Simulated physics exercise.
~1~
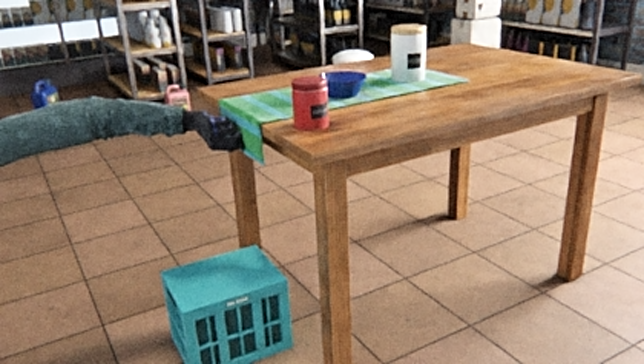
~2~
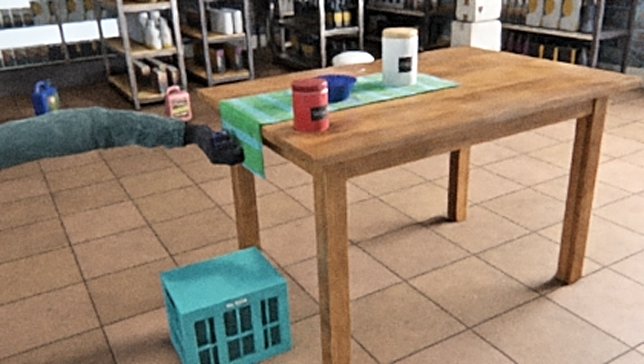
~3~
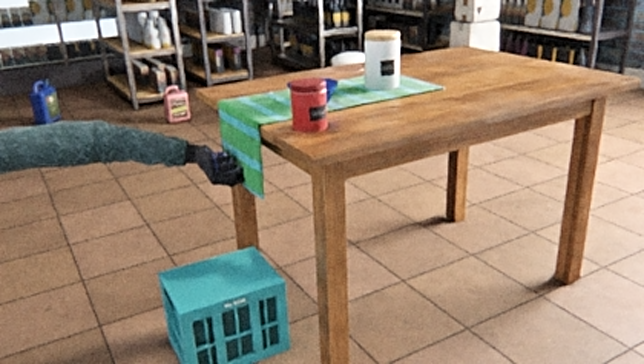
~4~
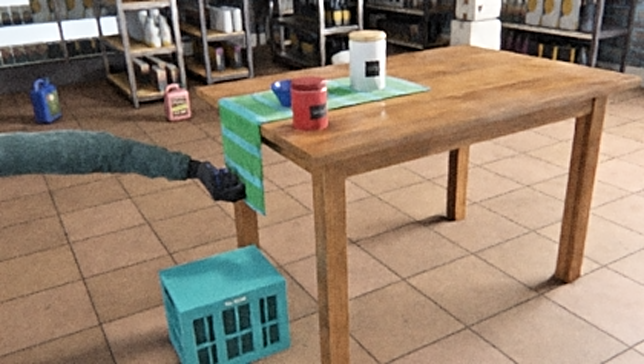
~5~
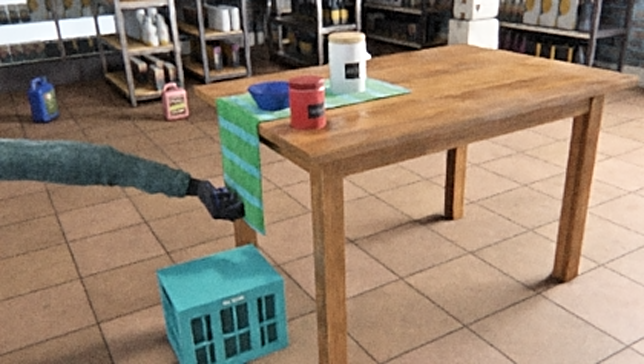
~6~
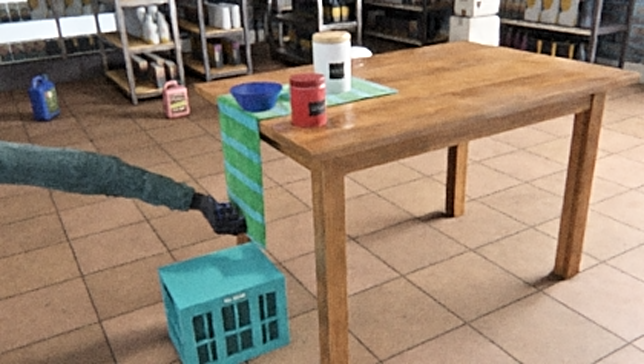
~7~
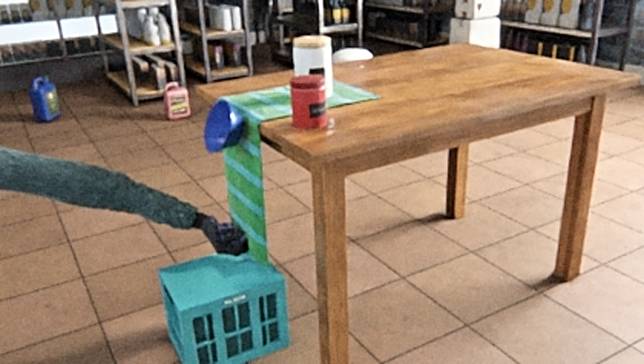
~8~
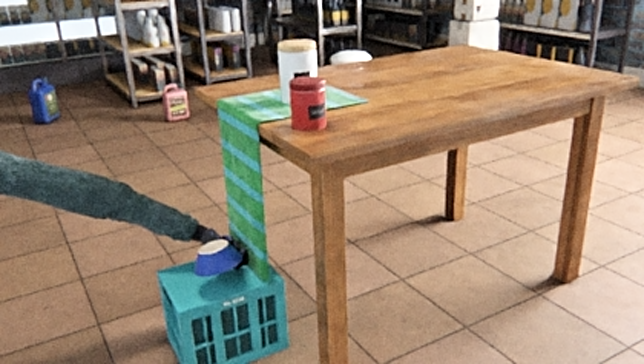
In a storeroom with a tiled floor and stocked shelves behind, a slightly swaying view looks down on a wooden table. A green striped cloth lies over its left end, with a blue bowl and a white canister on it, a red jar near the front edge, and a turquoise crate on the floor below. From the left, a dark-gloved hand draws the cloth's hanging end steadily downward. The bowl and canister ride left with it while the jar stays put. The bowl tips over the edge and drops, ending by the hand at the crate, while the canister and jar remain standing on the table.
